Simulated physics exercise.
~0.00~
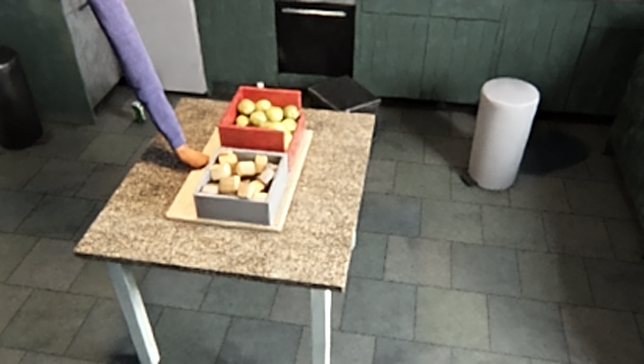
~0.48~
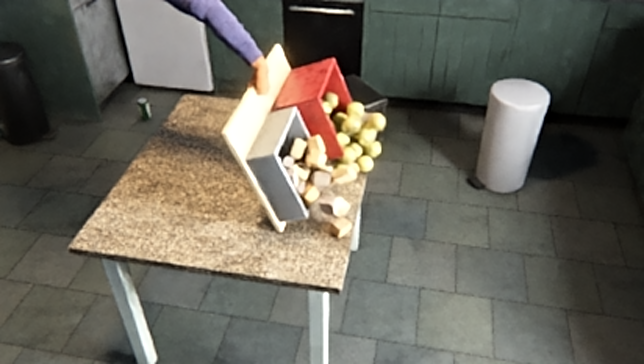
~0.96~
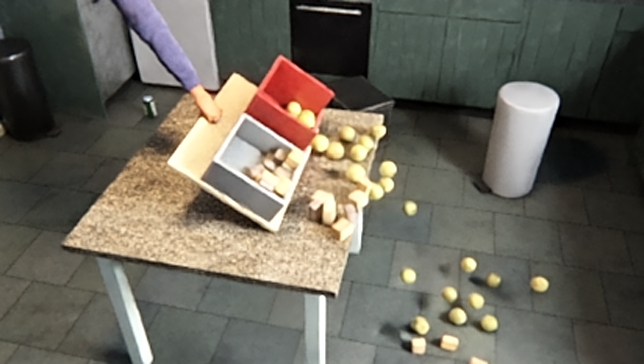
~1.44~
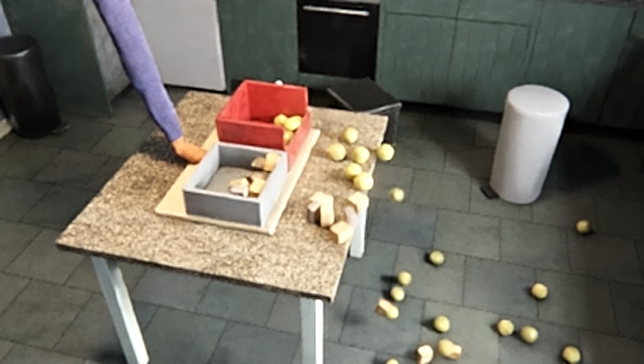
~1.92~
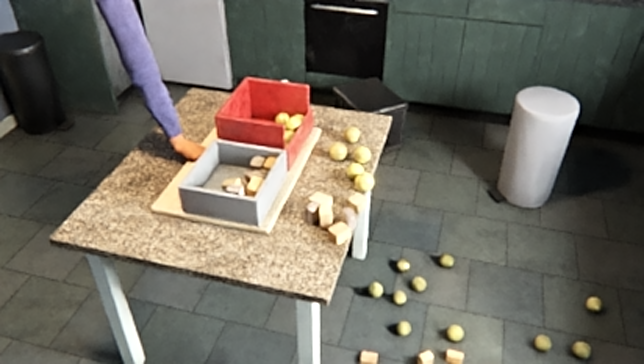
We see a hand tip up the left side of a board holding a red tray of yellow apples and a grey tray of wooden blocks, spilling many onto the table and floor, then lower it flat with some of each still inside.
